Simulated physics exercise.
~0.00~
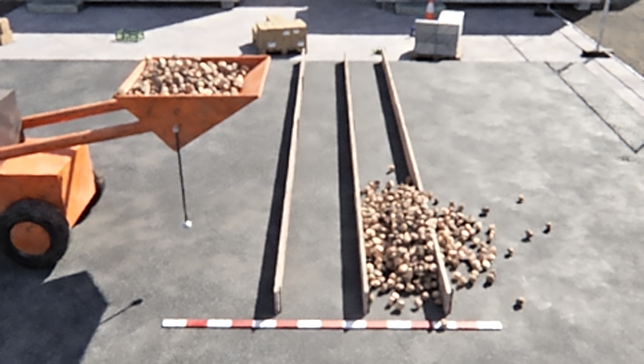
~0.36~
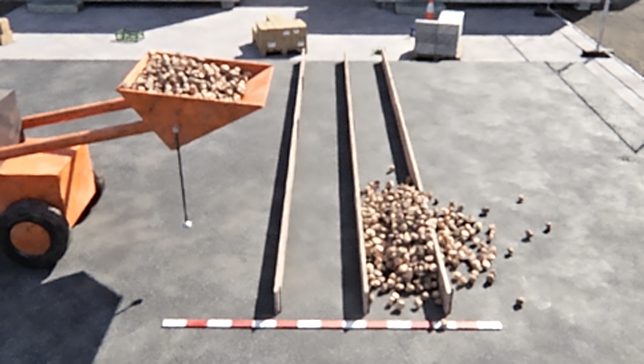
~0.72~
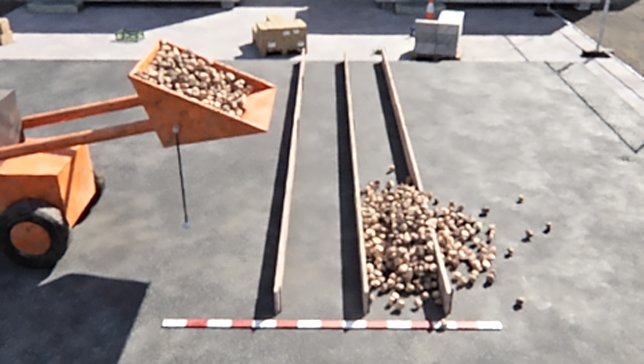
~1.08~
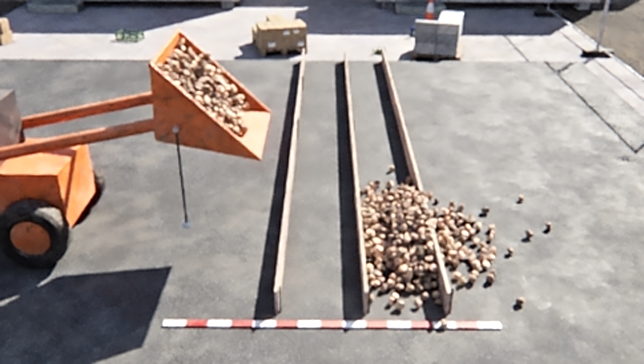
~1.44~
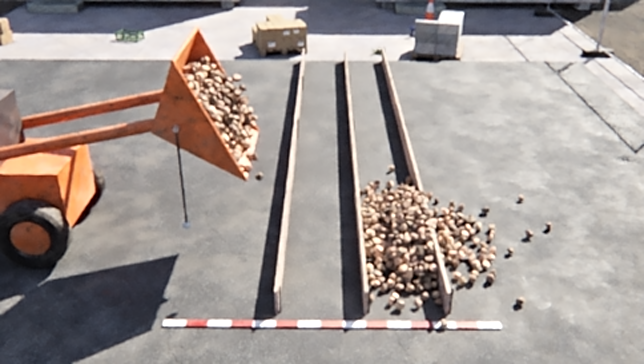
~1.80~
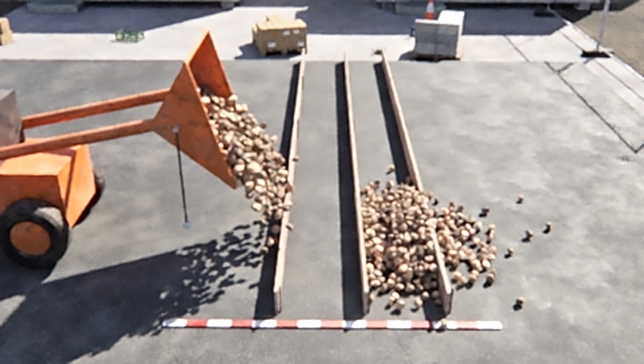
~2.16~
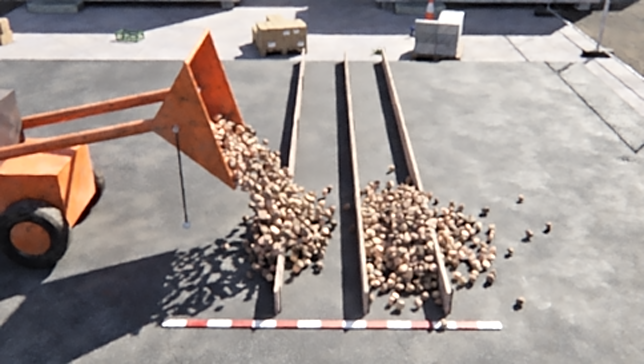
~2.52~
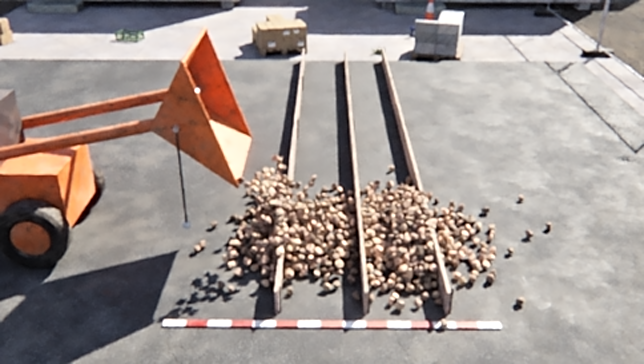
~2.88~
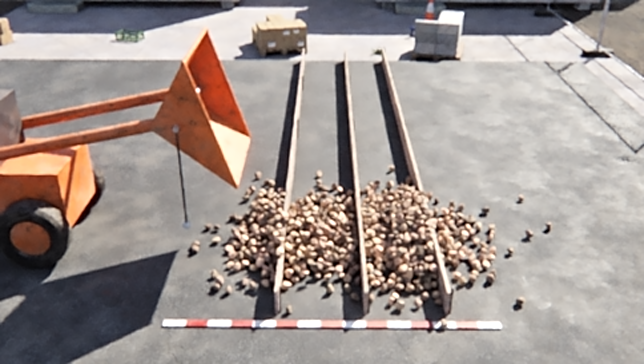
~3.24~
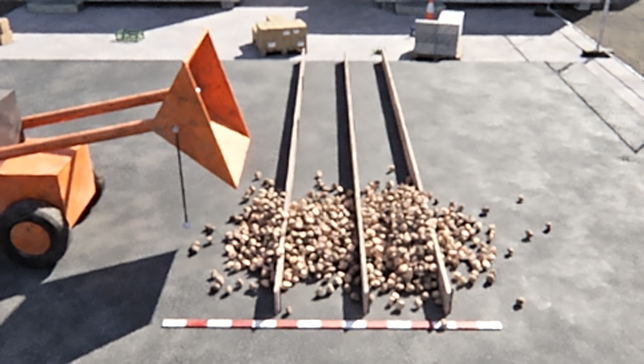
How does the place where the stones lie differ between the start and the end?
At the start the stones are split between the raised bucket on the left and a heap on the ground at the right. At the end they are all on the ground, spread across the planks, so as a whole they lie lower and further right.
